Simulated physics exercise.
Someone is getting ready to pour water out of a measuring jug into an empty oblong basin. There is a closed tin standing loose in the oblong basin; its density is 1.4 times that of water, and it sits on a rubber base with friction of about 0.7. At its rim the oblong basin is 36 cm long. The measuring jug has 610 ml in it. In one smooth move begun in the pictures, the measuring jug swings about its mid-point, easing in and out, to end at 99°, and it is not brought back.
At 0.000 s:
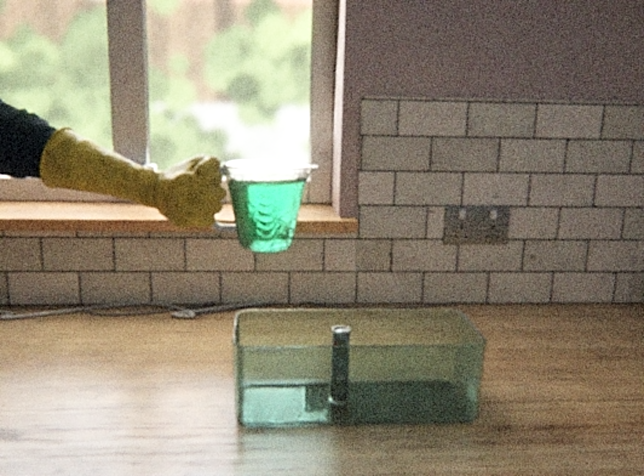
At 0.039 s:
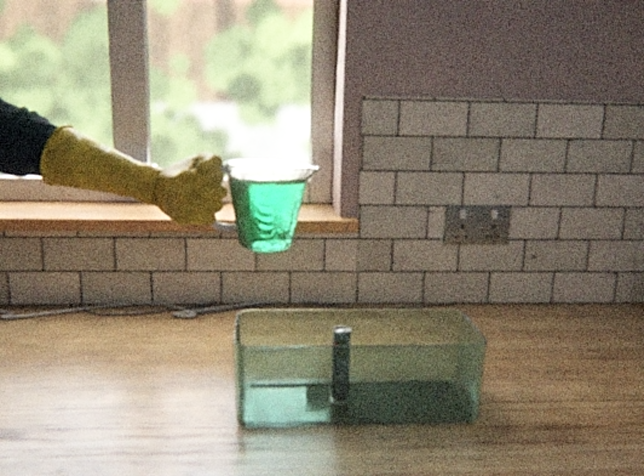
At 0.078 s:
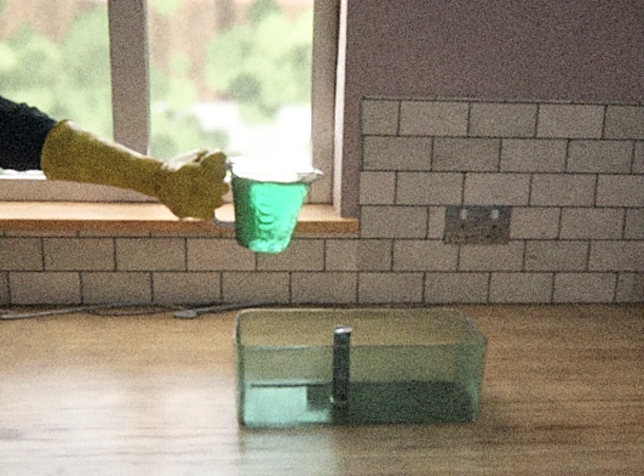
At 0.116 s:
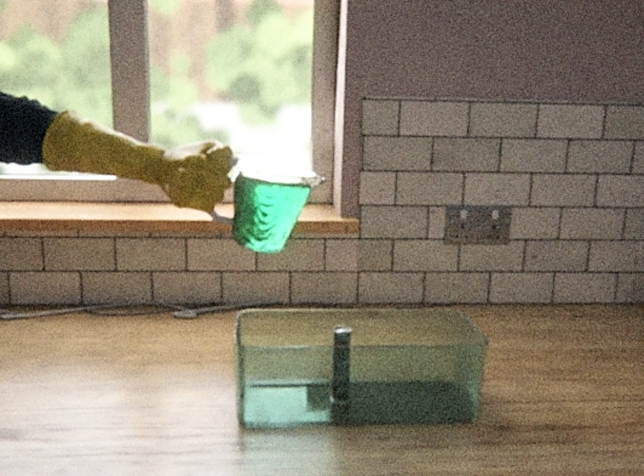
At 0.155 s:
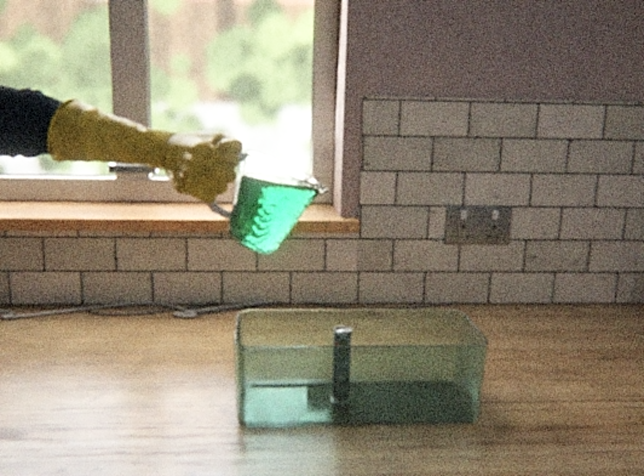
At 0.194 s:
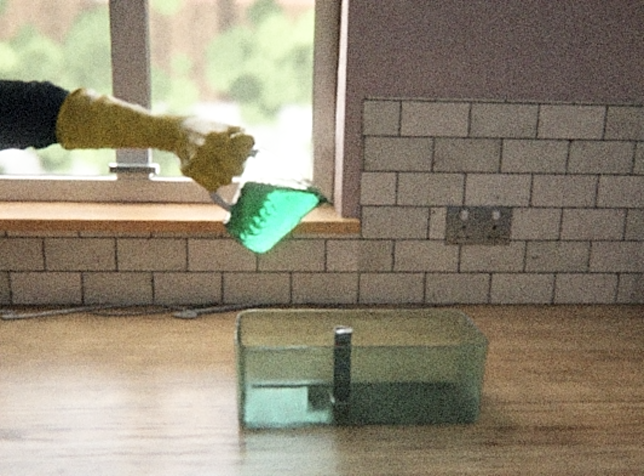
A yellow-gloved hand held a clear jug of green liquid above an oblong basin on a wooden counter, then smoothly tilted it to the right, slowly at first and then more steeply.
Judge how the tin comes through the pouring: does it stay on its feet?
It ends up erect.
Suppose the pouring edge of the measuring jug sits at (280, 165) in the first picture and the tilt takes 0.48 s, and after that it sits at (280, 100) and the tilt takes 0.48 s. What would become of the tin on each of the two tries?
Trial 1 - tin tips; trial 2 - tin tips.
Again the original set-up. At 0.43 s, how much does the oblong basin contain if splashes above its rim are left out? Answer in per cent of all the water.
Around 14%.
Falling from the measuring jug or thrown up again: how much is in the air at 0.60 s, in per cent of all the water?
Around 22 percent of it is airborne.
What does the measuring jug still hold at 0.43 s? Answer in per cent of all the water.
About 44 per cent.
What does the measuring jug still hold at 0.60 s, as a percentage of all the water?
10 per cent or thereabouts.
Then, 0.43 s in, the tilt is 96° and 44 per cent is still to pour; the tin stands where it began.
Then, 0.60 s in, the tilt is 99° and 10 per cent is still to pour; the tin stands where it began.
Then, 0.78 s in, the tilt is 99° and 1 per cent is still to pour; the tin stands where it began.
Then, 0.98 s in, the tilt is 99° and 0 per cent is still to pour; the tin stands where it began.
Finally, the tin stands where it began.
